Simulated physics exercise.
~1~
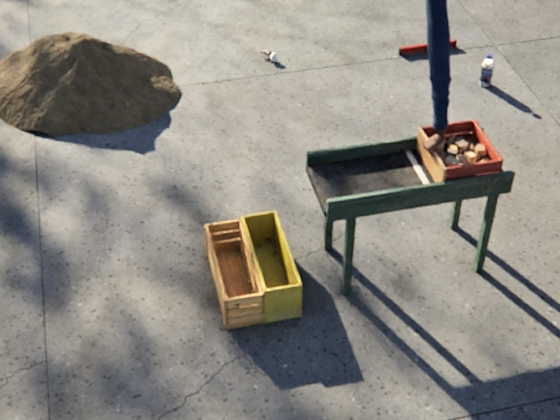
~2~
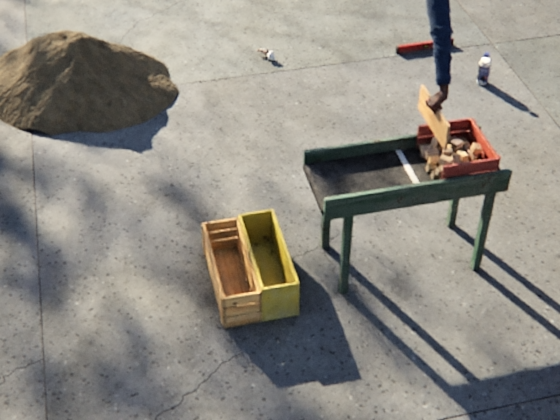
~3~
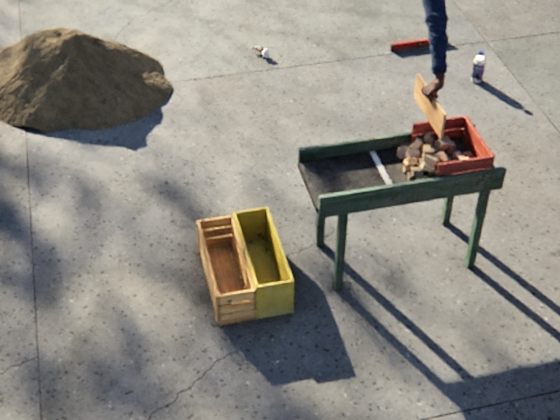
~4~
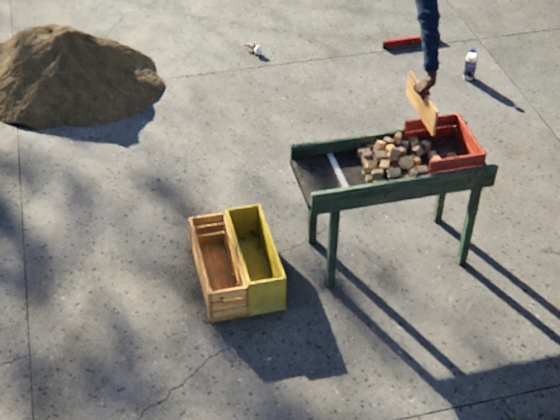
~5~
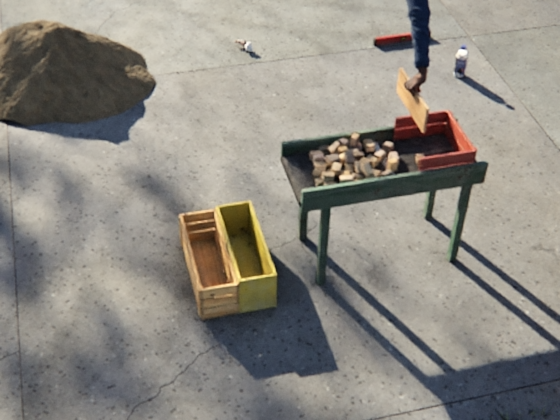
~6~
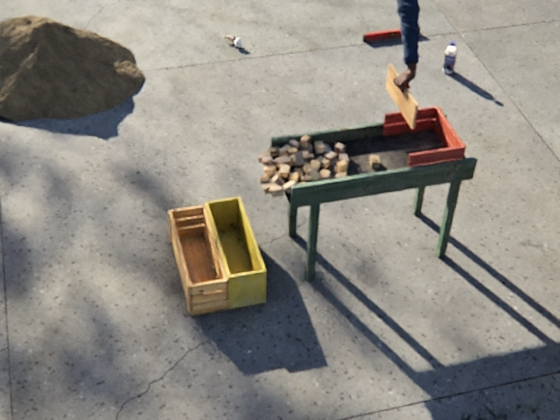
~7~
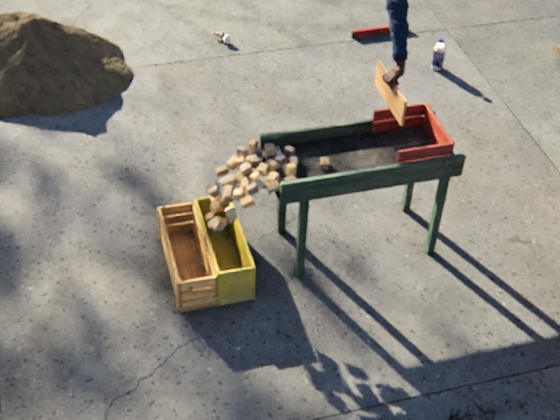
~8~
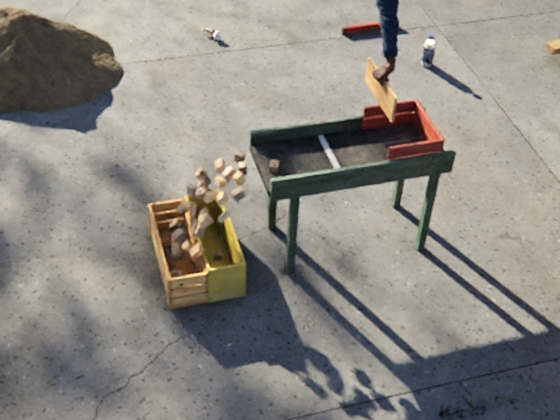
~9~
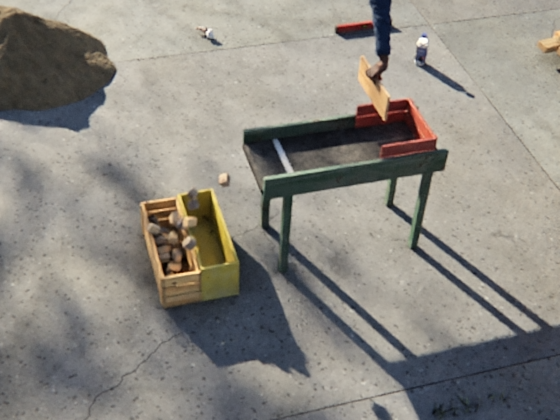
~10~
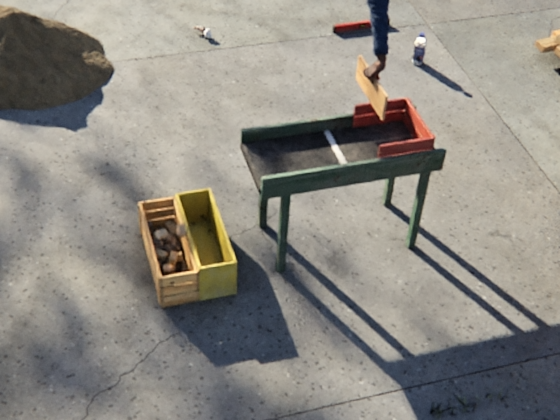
A heap of small wooden blocks sits in a red pen at the right end of a green-sided table with a dark belt, seen from above on sunlit grey pavement. A yellow bin and a slatted wooden tote stand side by side below its left end, with a sand mound at upper left. A hand lifts a wooden board from the pen, and the blocks ride left along the belt, spreading out. They spill off the end and tumble down, mostly clearing the yellow bin. Nearly all settle in the wooden tote, leaving the belt empty.
